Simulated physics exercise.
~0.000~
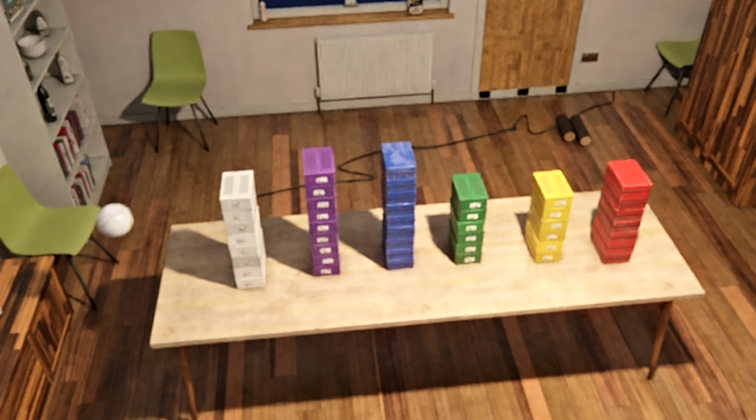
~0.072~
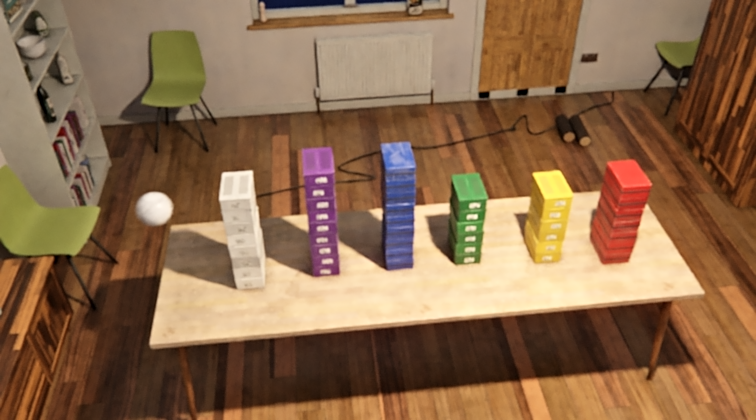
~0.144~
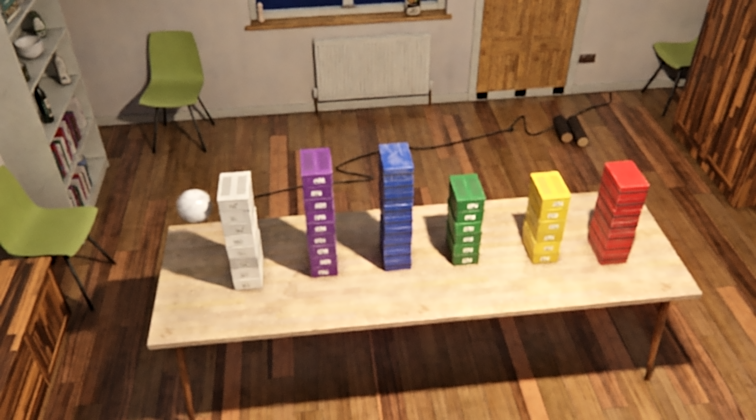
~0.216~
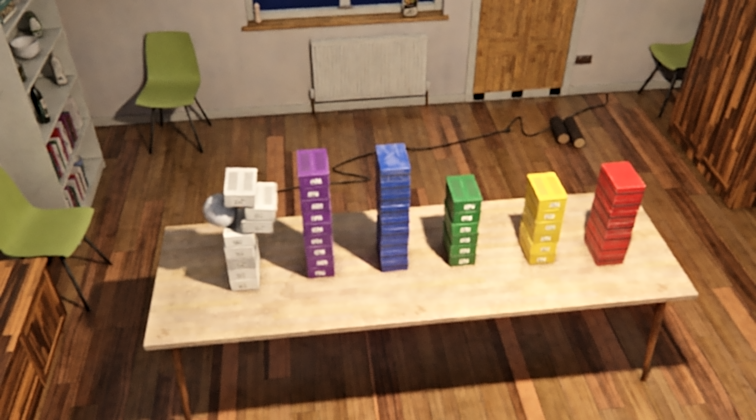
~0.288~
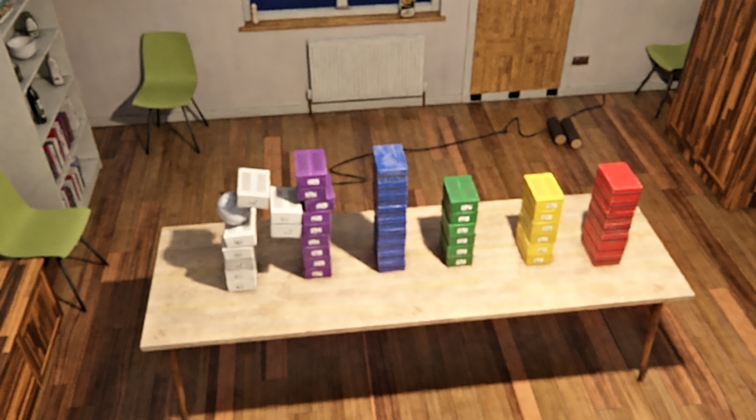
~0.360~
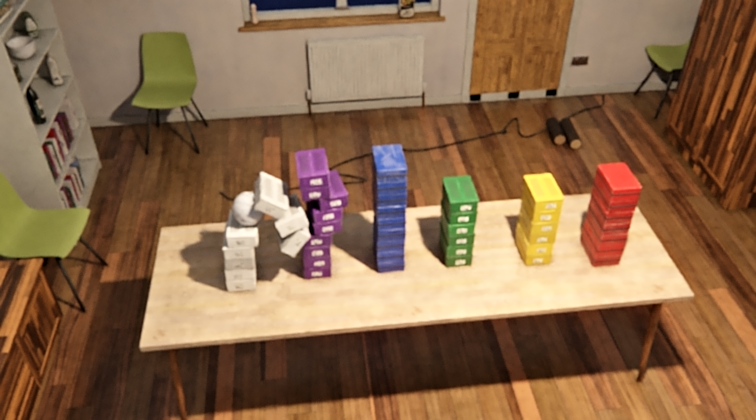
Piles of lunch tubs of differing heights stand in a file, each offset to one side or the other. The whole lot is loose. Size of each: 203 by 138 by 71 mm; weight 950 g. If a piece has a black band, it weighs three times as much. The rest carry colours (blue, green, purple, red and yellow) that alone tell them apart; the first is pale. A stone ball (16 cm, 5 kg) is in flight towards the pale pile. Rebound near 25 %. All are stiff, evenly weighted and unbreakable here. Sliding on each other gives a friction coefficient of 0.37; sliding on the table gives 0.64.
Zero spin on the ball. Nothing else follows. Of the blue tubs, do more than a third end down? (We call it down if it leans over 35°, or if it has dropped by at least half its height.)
No.
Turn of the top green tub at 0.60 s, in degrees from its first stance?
0°.
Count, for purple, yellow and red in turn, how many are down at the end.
Tally: Purple = 7, yellow = 0, red = 0.
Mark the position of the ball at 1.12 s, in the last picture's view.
It should be about (306, 244) in pixels.
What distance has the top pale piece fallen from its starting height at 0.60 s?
About 16 cm.
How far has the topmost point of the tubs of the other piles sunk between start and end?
About 0 cm.
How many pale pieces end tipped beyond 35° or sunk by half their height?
Count: 3 pale pieces.
Around 0.60 s, 3 of the pale pile down; none of the 9 blue tubs down (2 of 37 in all colours); top blue tub unmoved; top purple tub tipped 43°, 35 mm lower.
Around 1.12 s, 3 of the pale pile down; none of the 9 blue tubs down (7 of 37 in all colours); top blue tub displaced 7 mm; top purple tub on its side.
Finally (3.2 s), 3 of the pale pile down; none of the 9 blue tubs down (7 of 37 in all colours); top blue tub displaced 7 mm; top purple tub on its side. That is 0 per cent. Seen by the last camera, middles, top blue tub near (391, 163), top purple tub near (318, 298).
